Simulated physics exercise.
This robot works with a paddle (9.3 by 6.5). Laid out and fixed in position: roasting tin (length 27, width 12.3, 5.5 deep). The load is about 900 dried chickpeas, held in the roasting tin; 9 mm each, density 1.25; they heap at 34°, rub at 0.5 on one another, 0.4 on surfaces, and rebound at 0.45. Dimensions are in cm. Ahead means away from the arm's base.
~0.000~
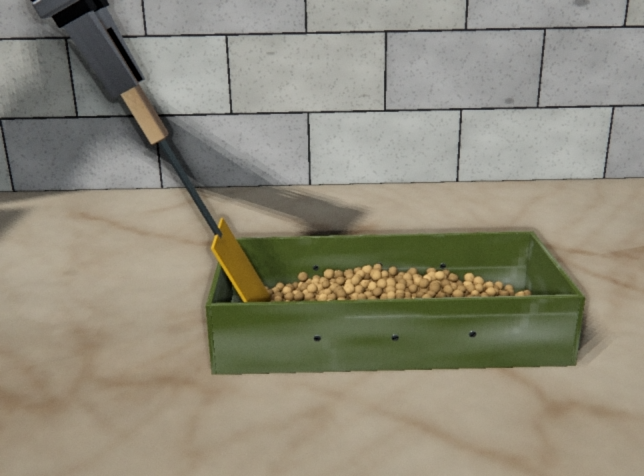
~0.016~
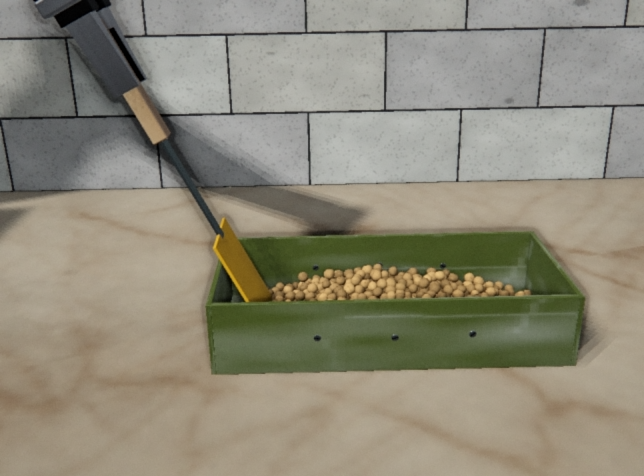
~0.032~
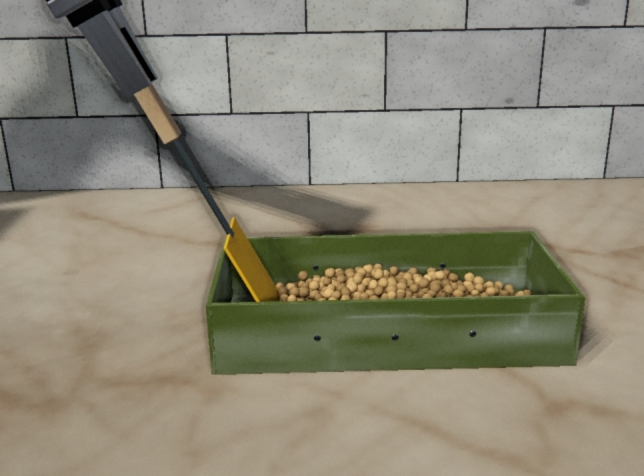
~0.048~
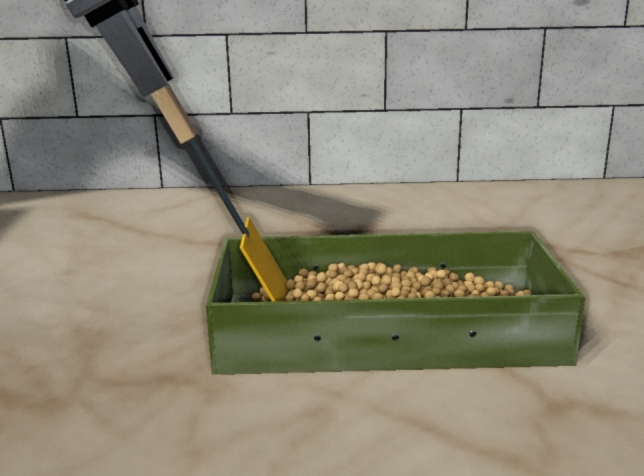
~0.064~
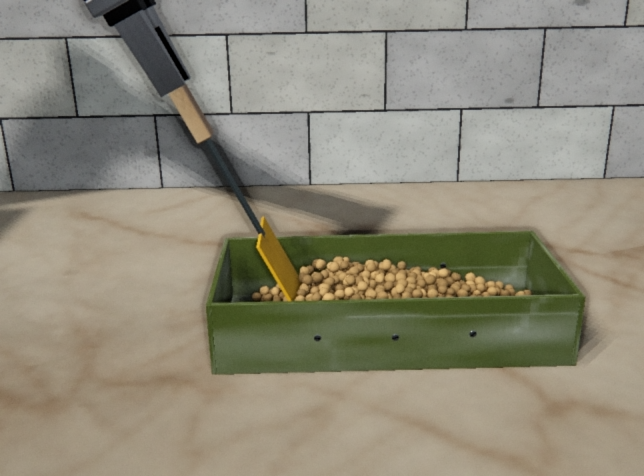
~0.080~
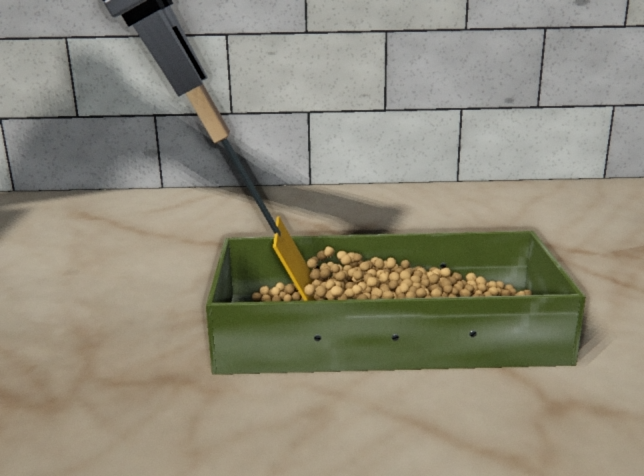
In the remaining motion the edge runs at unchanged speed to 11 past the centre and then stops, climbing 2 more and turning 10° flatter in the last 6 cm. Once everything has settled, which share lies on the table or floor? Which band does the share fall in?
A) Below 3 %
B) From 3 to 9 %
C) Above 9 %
C.
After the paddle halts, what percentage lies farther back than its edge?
I'd guess around 60 in a hundred.
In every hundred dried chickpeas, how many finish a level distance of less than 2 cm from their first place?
The share is roughly 20 per cent.
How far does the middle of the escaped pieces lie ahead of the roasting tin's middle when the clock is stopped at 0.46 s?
Some 18 cm.
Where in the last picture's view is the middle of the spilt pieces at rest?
Around pixel (635, 307).
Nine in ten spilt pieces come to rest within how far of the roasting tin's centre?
Some 40 cm from the centre.
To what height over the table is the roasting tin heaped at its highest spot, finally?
Some 6.5 cm above the table.
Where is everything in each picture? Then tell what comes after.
The first picture shows paddle top edge at (217, 232), sloping 64°; upper third of the load around (380, 299), from x 240 to 555, top at y 270; 900 in the roasting tin.
The second picture shows paddle top edge at (219, 232), sloping 64°; upper third of the load around (379, 300), from x 240 to 555, top at y 270.
The third picture shows paddle top edge at (229, 232), sloping 64°; upper third of the load around (377, 299), from x 240 to 555, top at y 270.
The fourth picture shows paddle top edge at (245, 231), sloping 64°; upper third of the load around (372, 297), from x 240 to 555, top at y 265.
The fifth picture shows paddle top edge at (261, 231), sloping 64°; upper third of the load around (376, 293), from x 240 to 555, top at y 260.
The sixth picture shows paddle top edge at (276, 231), sloping 64°; upper third of the load around (377, 291), from x 240 to 555, top at y 250; 900 in the roasting tin.
After 0.15 s, sloping 64°, highest piece 7 above the table; 900 in the roasting tin.
After 0.23 s, sloping 61°, highest piece 8 above the table; 900 in the roasting tin.
After 0.46 s, sloping 54°, highest piece 8 above the table; 756 in the roasting tin, 115 on the table or floor, 29 on the blade or in flight.
After 1.51 s, sloping 54°, highest piece 6 above the table; 753 in the roasting tin, 147 on the table or floor.
At rest, 753 in the roasting tin, 147 on the table or floor. That is 16 % on the table or floor.
